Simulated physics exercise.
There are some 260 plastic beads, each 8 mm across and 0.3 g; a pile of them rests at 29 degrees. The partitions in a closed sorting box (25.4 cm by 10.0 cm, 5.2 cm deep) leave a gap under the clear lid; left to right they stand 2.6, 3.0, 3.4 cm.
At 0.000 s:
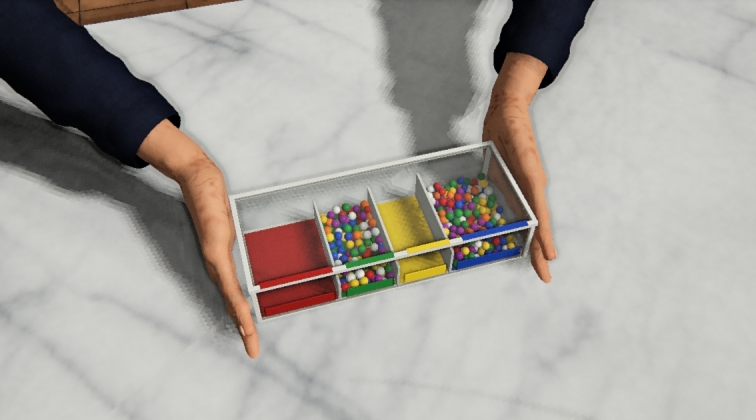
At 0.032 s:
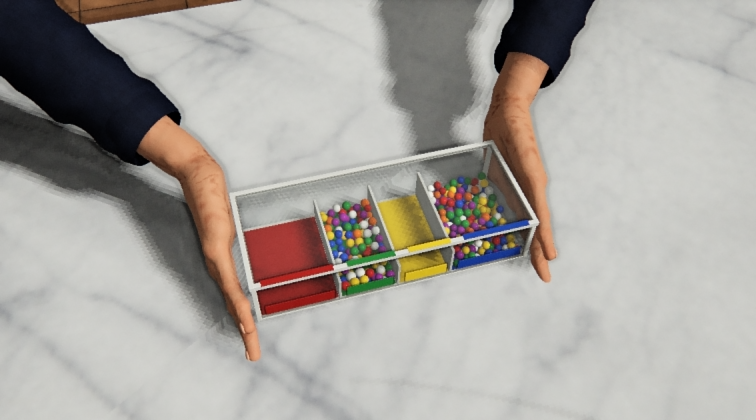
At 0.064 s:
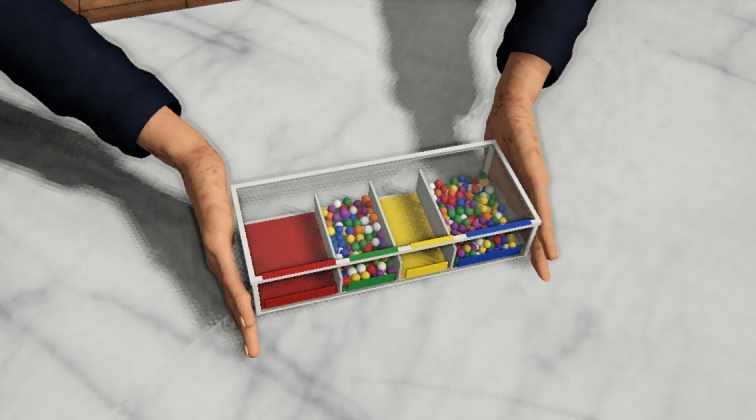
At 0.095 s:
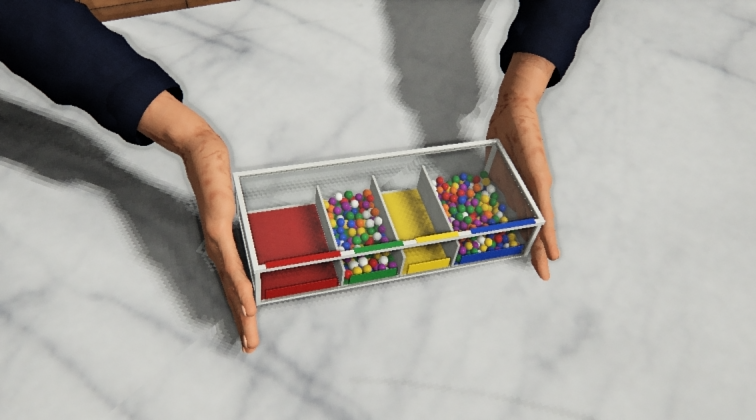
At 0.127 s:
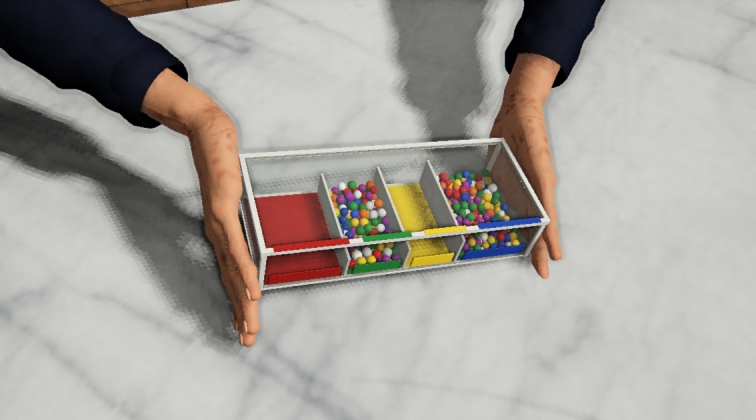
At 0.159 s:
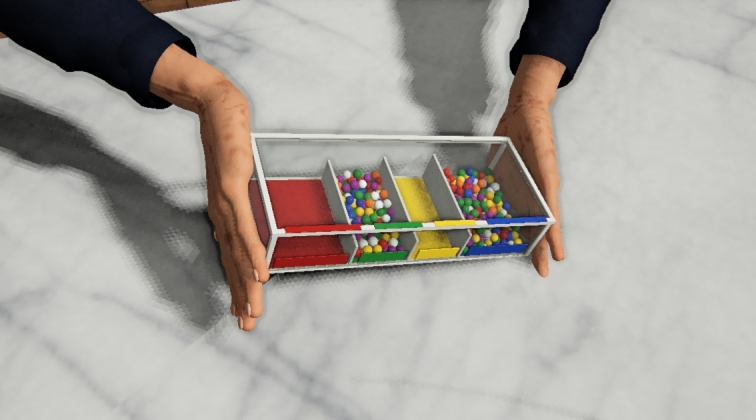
A clear box of colourful beads, held between two hands over a marble surface, turned slightly and tilted, its left end rising, while the beads stayed in the green and blue sections.
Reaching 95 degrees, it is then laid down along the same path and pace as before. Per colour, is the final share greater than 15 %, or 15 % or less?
Red: 15 % or less, blue: Greater than 15 %, green: 15 % or less, yellow: 15 % or less.
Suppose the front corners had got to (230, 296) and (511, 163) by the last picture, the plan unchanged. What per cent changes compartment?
It comes to around 65 per cent in that case.
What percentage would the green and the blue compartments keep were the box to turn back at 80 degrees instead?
In per cent, green gets 15 and blue gets 70.
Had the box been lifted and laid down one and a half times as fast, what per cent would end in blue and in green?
Blue 90 %, green 0 %.
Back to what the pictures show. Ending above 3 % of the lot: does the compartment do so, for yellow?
For yellow, the answer is affirmative.
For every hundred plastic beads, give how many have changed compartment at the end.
35 %.
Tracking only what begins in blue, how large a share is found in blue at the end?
It works out to near 100 percent.
After 0.70 s, tilt 95 degrees; blue 60 %, green 30 %, yellow 10 %.
After 1.07 s, tilt 40 degrees; blue 90 %, yellow 5 %.
After 1.52 s, tilt 0 degrees; blue 90 %, yellow 5 %.
At rest (2.1 s), red 0 %, blue 90 %, green 0 %, yellow 5 %.
